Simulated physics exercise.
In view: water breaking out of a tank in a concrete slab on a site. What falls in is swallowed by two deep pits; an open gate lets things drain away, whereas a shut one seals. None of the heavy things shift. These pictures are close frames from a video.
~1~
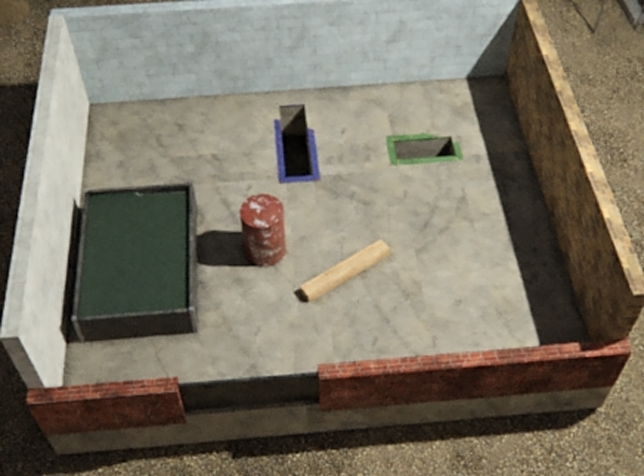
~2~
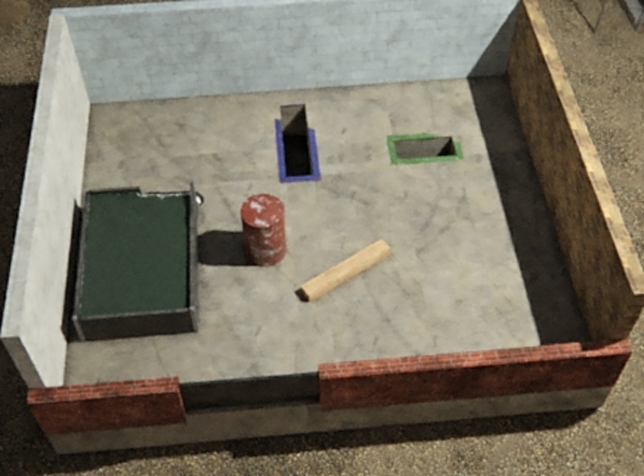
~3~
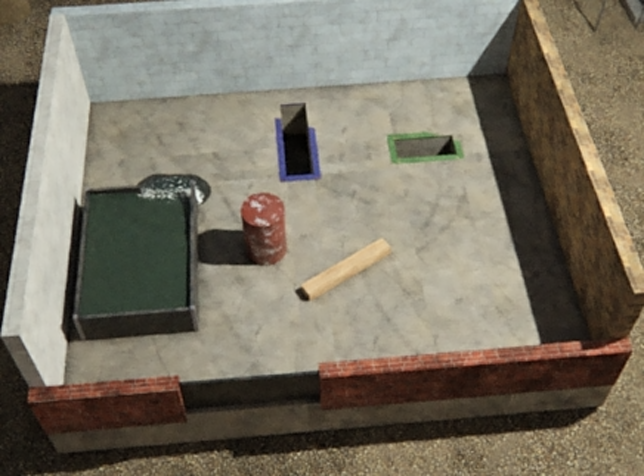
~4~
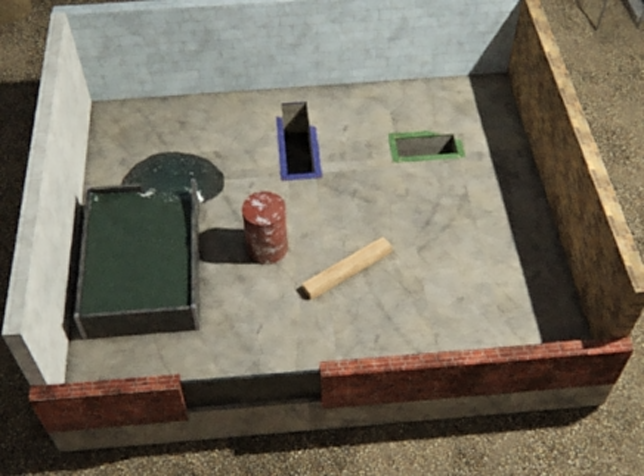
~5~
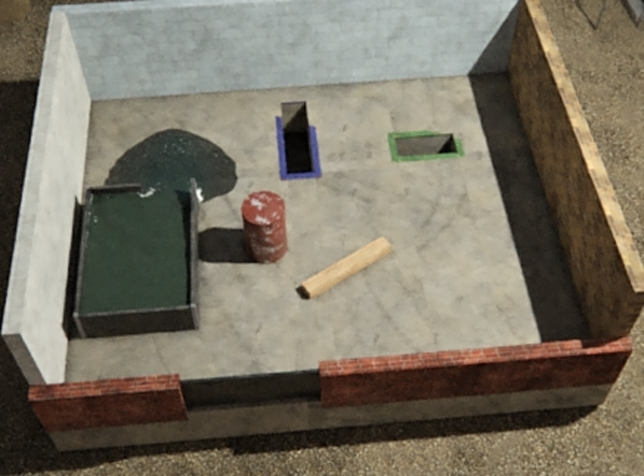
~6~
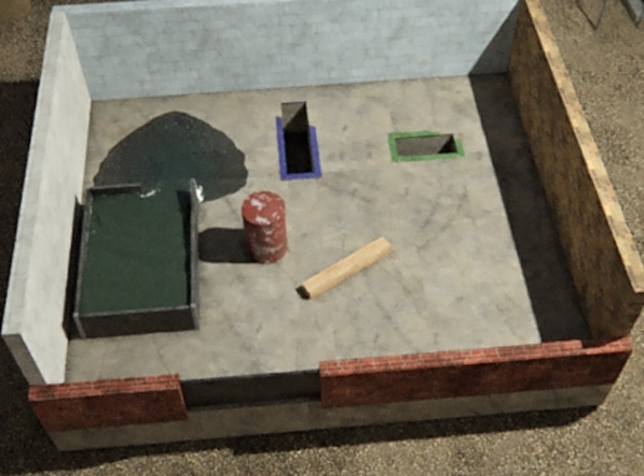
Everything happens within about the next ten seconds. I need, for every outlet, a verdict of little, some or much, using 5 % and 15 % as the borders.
Verdicts: Gate, little; green pit, little; blue pit, much.
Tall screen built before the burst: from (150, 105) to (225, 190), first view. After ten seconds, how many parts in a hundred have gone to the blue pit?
Roughly, in per cent: Blue 2.
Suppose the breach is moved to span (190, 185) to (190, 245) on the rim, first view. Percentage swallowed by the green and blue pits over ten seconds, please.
Per cent: Green 8, blue 25.
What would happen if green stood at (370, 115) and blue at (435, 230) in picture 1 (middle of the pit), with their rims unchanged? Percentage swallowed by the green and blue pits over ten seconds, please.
I reckon green ends up with 14 percent and blue with 2 percent.
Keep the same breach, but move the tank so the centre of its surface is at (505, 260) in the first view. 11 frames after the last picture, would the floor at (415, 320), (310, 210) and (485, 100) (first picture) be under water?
Location one: Bone dry; location two: Bone dry; location three: Soaked.
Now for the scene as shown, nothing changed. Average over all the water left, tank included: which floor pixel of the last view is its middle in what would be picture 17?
The water's middle lies around (159, 219).
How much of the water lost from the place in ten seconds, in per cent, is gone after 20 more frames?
Close to 20 per cent.
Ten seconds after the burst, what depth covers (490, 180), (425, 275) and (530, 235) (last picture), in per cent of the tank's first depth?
Roughly 2 per cent, 0 per cent and 2 per cent.
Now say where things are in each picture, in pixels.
The water tank at (137, 250) is whole and still, in the first frame.
The front is at (197, 197), out from the gap on the water tank's far side, in the second frame.
The front is at (151, 179), out from the gap on the water tank's far side, in the third frame.
Water pours out on the water tank's far side and has run to (156, 158), in the fourth frame.
Water pours out on the water tank's far side and has run to (165, 133), in the fifth frame.
Water pours out on the water tank's far side and has run to (182, 116), in the sixth frame.
A moment on, water covers 15 % of the floor; the gate 0 %, the green pit 0 %, the blue pit 0 %.
Next, water covers 20 % of the floor; the gate 0 %, the green pit 0 %, the blue pit 2 %.
Then, water covers 25 % of the floor; the gate 0 %, the green pit 0 %, the blue pit 7 %.
Later, water covers 35 % of the floor; the gate 0 %, the green pit 1 %, the blue pit 17 %.
In the end, water covers 40 % of the floor; the gate 0 %, the green pit 3 %, the blue pit 31 %.
